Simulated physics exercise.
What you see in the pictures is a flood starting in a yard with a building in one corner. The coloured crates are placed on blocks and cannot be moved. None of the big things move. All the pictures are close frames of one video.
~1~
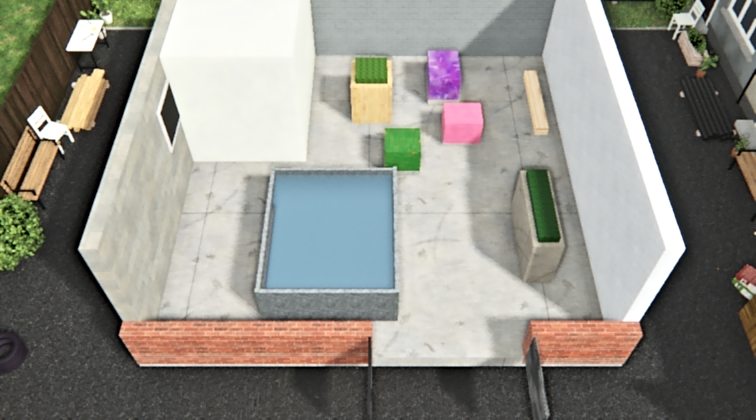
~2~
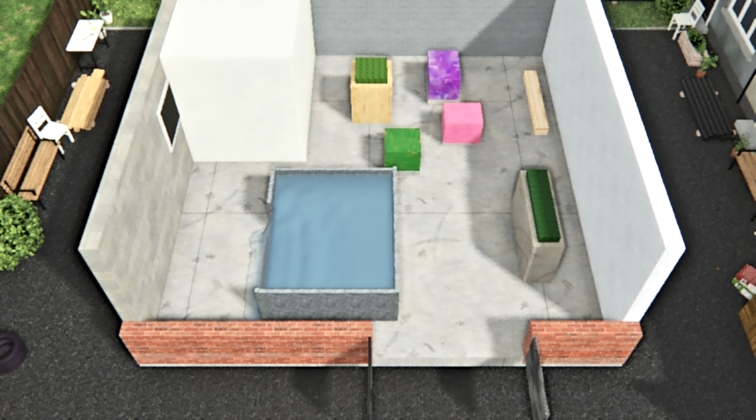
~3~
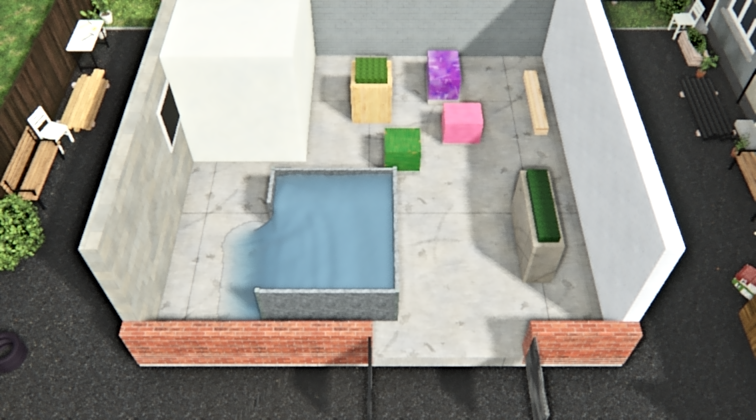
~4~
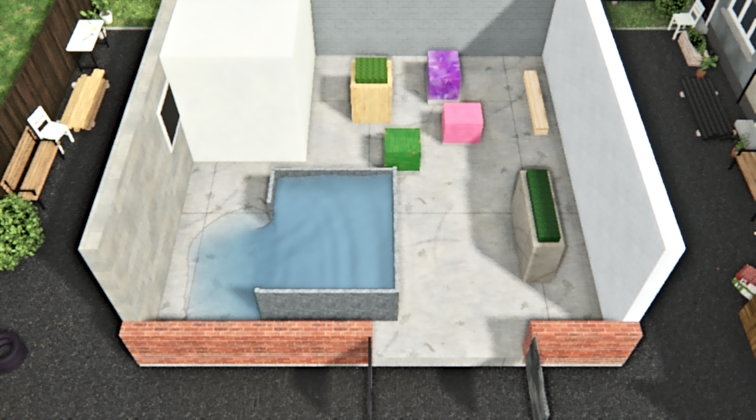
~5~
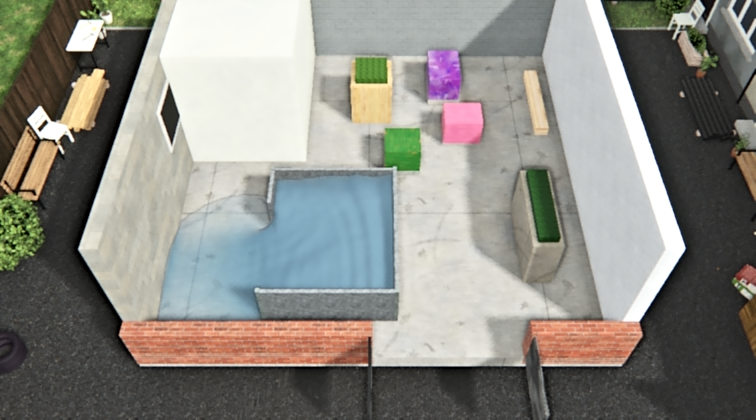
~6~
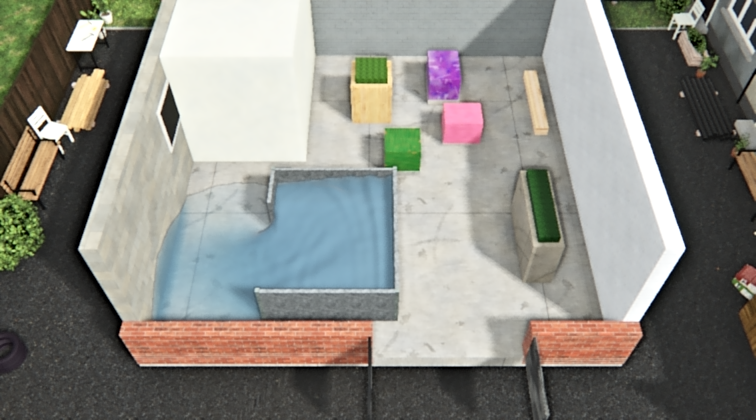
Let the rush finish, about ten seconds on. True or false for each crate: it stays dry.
Pink crate: False, it gets wet; green crate: False, it gets wet; purple crate: True, it stays dry.
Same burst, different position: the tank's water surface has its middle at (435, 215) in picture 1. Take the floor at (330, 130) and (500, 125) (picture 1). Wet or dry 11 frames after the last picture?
The first is not reached, and then the second is not reached.
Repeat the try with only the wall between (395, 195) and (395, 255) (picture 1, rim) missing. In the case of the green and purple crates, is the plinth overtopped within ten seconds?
So the green crate goes wet while the purple crate goes wet.
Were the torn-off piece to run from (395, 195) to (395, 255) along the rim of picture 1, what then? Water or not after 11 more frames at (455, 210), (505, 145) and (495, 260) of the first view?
The first comes out soaked, the second soaked, the third soaked.
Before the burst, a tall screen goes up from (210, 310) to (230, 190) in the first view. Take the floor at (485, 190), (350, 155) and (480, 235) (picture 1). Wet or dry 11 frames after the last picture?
One by one: Spared, soaked, spared.
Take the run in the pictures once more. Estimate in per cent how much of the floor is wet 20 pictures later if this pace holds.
I'd guess some 50 per cent.
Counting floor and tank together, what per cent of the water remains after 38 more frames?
96 %.
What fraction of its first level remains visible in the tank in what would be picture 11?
Estimate: Around 60 per cent.
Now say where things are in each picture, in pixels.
The tank at (331, 228) is whole and still, in the first frame.
The front is at a hidden place, out from the gap at (270, 263), in the second frame.
The front is at (242, 229), out from the gap at (270, 265), in the third frame.
The front is at (201, 237), out from the gap at (271, 266), in the fourth frame.
Water pours out at (271, 266) and has run to (179, 229), in the fifth frame.
The front is at (186, 200), out from the gap at (271, 267), in the sixth frame.
A moment on, water covers 15 % of the floor; the pink crate not reached, the green crate not reached, the purple crate not reached.
Next, water covers 25 % of the floor; the pink crate not reached, the green crate not reached, the purple crate not reached.
Then, water covers 50 % of the floor; the pink crate not reached, the green crate water round its plinth, the purple crate not reached.
Later, water covers 80 % of the floor; the pink crate water round its plinth, the green crate water round its plinth, the purple crate water round its plinth.
In the end, water covers 100 % of the floor; the pink crate was topped, the green crate was topped, the purple crate stayed above the water.
